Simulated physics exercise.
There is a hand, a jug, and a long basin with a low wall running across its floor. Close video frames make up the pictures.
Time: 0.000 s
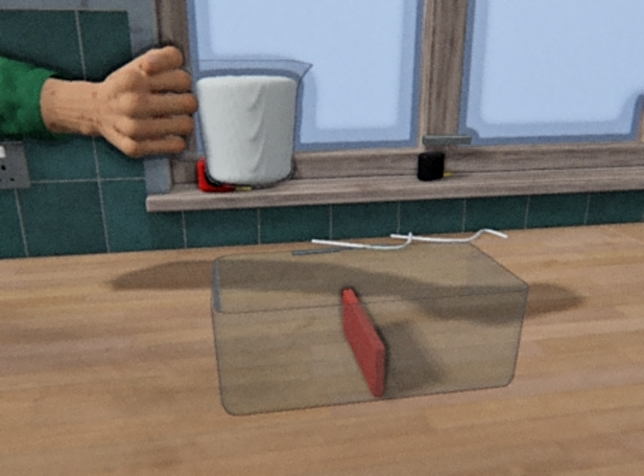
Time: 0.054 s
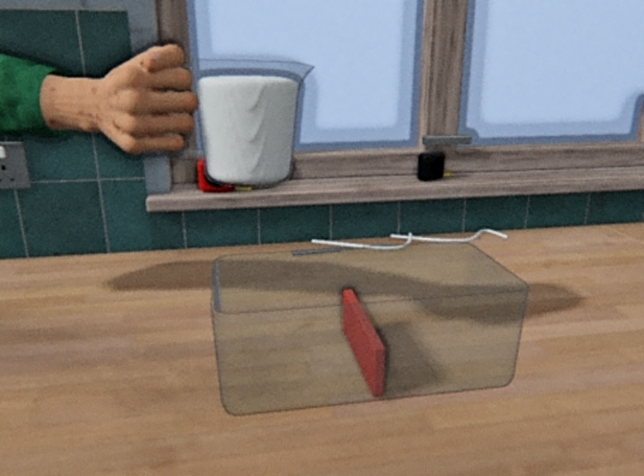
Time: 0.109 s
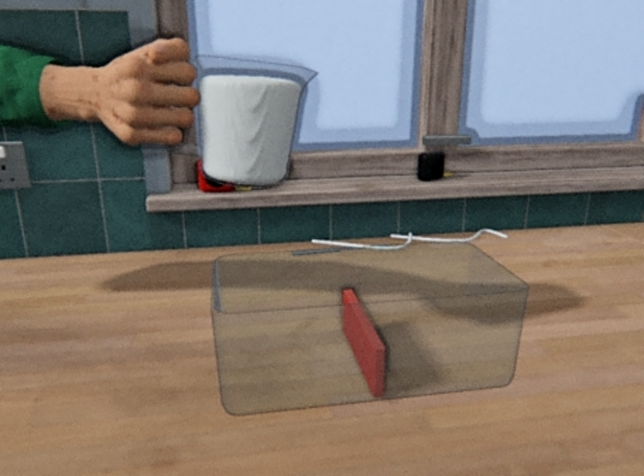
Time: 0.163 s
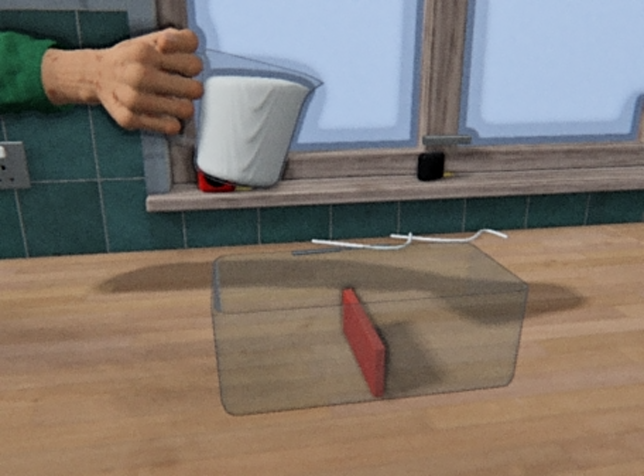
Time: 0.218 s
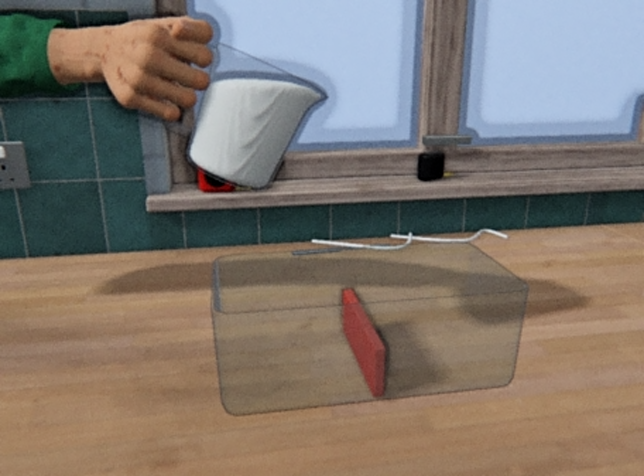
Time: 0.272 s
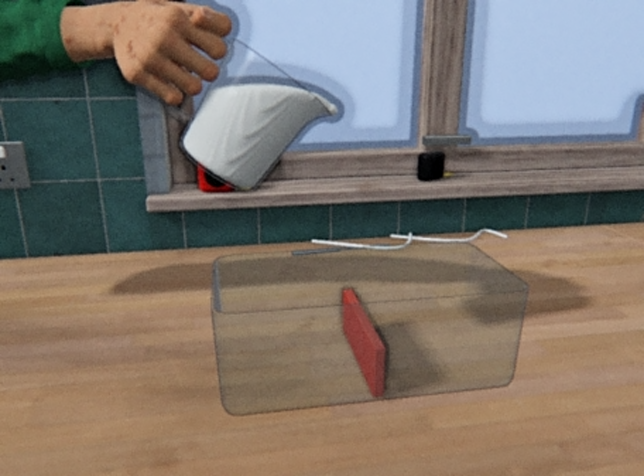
A hand in a green sleeve holds a clear jug of white milk at the upper left, before a wooden-framed window and dark green tiles, seen from slightly above a wooden worktop. Below sits a long, see-through basin with a low red wall across its floor, white strands lying behind it. The hand rises and tilts the jug rightward, slowly then faster, until milk reaches its lip, while the camera stays still.
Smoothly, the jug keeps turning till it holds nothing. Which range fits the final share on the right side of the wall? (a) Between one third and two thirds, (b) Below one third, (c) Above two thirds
Between one third and two thirds.
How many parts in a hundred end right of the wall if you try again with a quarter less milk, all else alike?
Near 30 %.
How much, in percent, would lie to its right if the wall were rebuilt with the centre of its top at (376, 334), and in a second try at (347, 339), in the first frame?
The first placement leaves close to 35 per cent, the second close to 75 per cent.
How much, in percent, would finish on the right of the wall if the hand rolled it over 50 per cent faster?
It comes to some 30 per cent.
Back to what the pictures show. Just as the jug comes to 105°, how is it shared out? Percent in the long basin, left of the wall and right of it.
Left: Roughly 0 %; right: Roughly 20 %.
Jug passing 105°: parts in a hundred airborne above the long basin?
About 35 per cent.
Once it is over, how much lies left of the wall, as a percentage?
It comes to some 50 per cent.
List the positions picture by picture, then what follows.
In the first picture, it leans 0°; its right rim is at (313, 63); the milk meets the walls at (196, 80) and (297, 80); the long basin's rim runs from (214, 283) to (497, 264); the wall's top is at (362, 317).
In the second picture, it leans 2°; its right rim is at (314, 65); the milk meets the walls at (196, 79) and (297, 81).
In the third picture, it leans 6°; its right rim is at (319, 71); the milk meets the walls at (202, 78) and (300, 83).
In the fourth picture, it leans 14°; its right rim is at (324, 82); the milk meets the walls at (206, 80) and (307, 85).
In the fifth picture, it leans 24°; its right rim is at (329, 96); the milk meets the walls at (208, 85) and (318, 90).
In the sixth picture, it leans 36°; its right rim is at (332, 114); the milk meets the walls at (197, 111) and (328, 105); 1 per cent is over the edge.
By 0.56 s the tilt is 105° and 44 per cent is still to pour, 0 is left of the wall and 22 right of it.
By 0.77 s the tilt is 121° and 3 per cent is still to pour, 39 is left of the wall and 48 right of it.
By 1.00 s the tilt is 121° and 0 per cent is still to pour, 49 is left of the wall and 48 right of it.
By 1.24 s the tilt is 121° and 0 per cent is still to pour, 49 is left of the wall and 49 right of it.
At rest 49 per cent lies left of the wall, 49 right of it and 2 outside.
